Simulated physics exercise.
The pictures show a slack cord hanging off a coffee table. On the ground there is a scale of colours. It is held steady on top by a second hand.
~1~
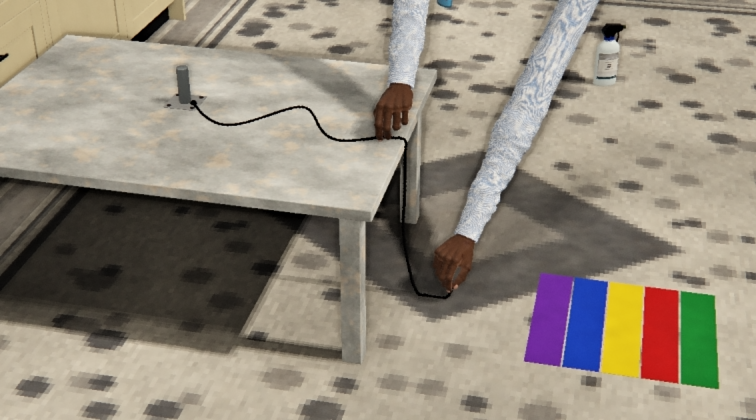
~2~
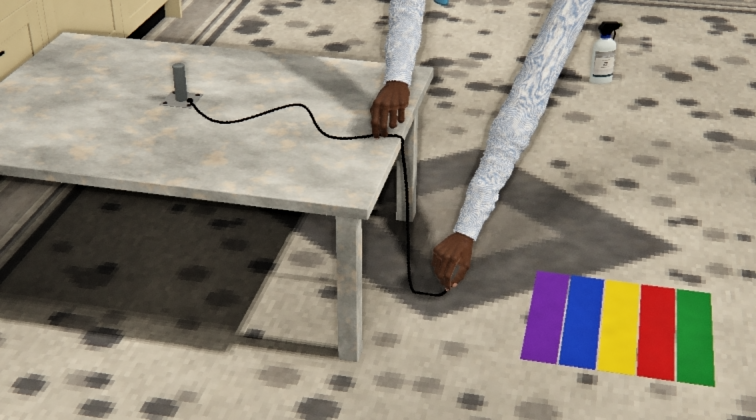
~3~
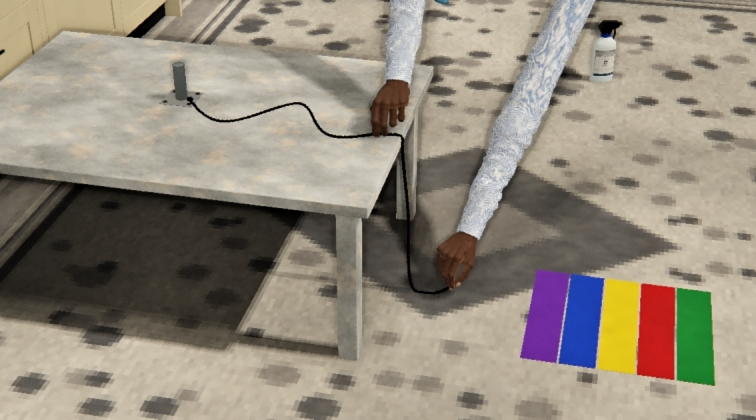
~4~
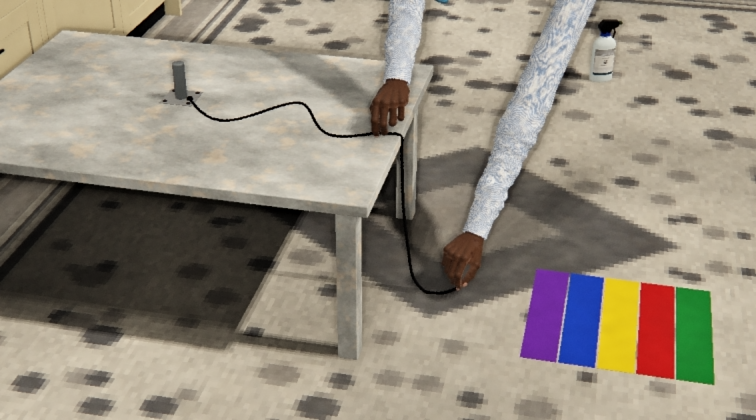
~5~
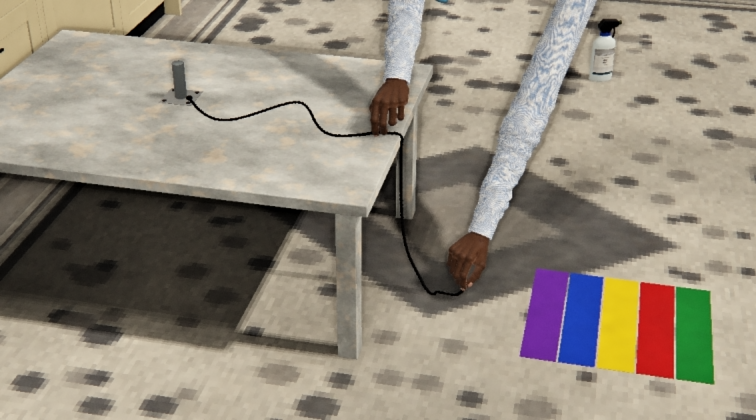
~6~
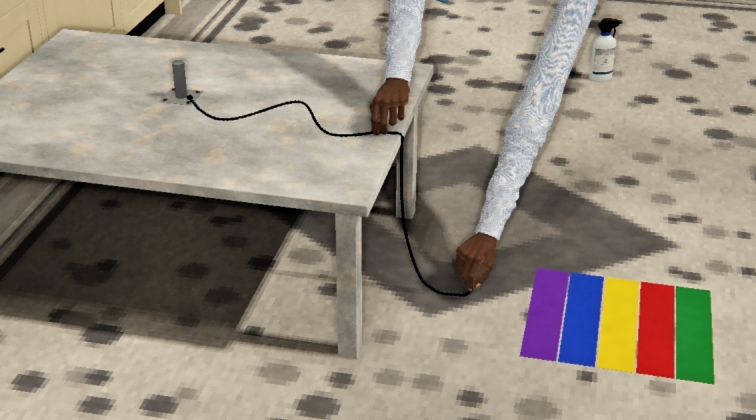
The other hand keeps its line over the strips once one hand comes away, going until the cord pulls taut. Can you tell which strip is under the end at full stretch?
Yes, the red one.
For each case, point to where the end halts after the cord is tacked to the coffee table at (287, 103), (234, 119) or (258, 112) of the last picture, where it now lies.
Estimated spots in sequence: (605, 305), (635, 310), (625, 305).
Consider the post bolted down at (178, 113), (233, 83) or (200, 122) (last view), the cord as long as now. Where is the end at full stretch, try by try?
Roughly (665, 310), (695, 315) and (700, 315).
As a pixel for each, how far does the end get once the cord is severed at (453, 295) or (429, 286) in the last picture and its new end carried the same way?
It would be at (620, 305) in the first case and at (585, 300) in the second.
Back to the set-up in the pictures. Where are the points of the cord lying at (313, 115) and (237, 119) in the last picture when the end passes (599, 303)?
First: (364, 122). Second: (265, 106).
Early on, end near (599, 303); over blue.
Midway, end near (634, 308); over yellow.
At the end of the slack, end near (656, 310); over red. Over red.
